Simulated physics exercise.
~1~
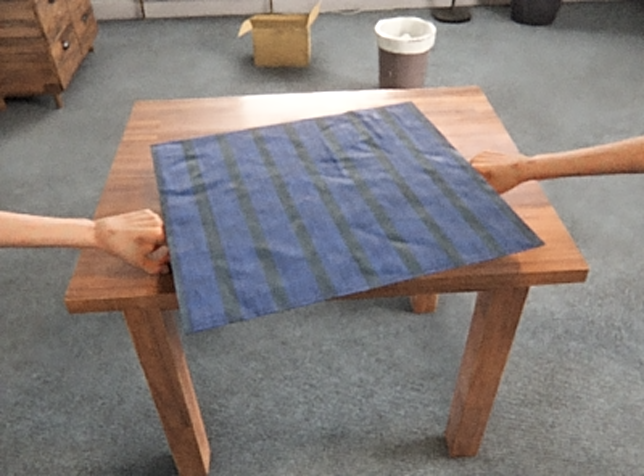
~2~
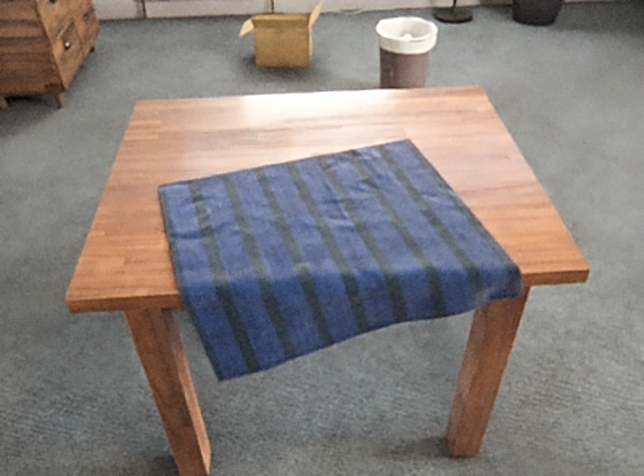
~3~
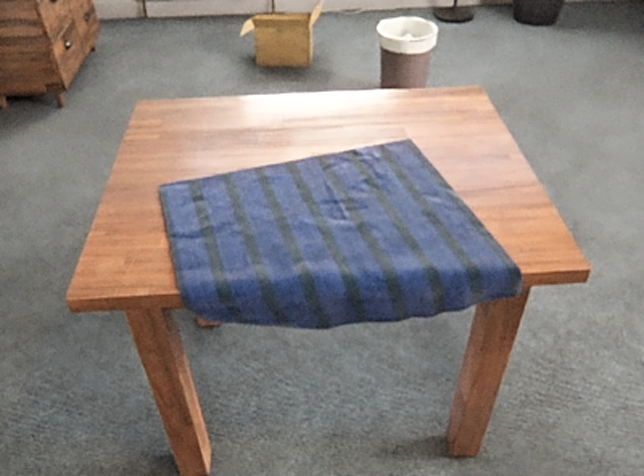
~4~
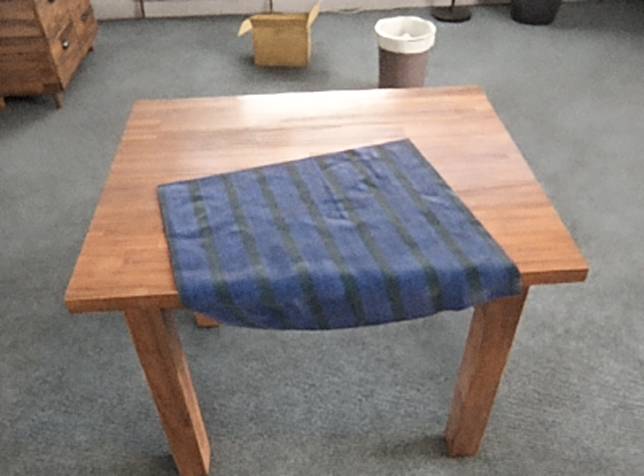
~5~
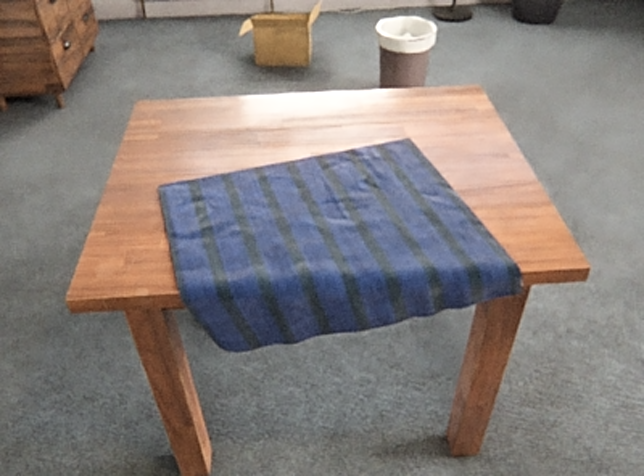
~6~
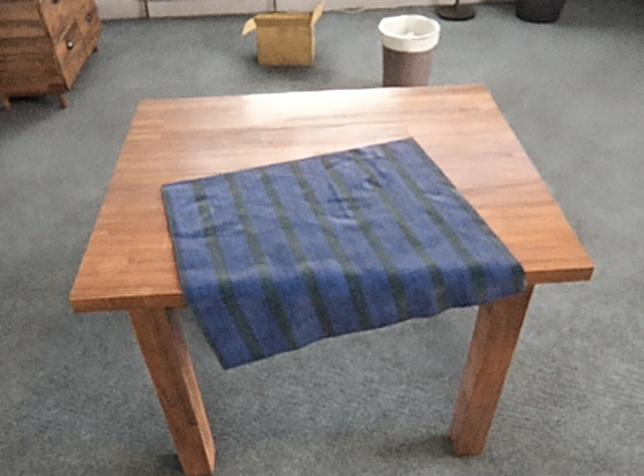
To begin with, two hands, one reaching in from the left and one from the right, hold a blue cloth with dark stripes level over a wooden table. The hands let go and are gone from view, and the cloth drops onto the front part of the tabletop, its near edge hanging over the front. That hanging edge swings in and up under the table's edge, then eases back down and out. At the end, the cloth rests askew, most of it still on top, with one corner dangling at the front left.
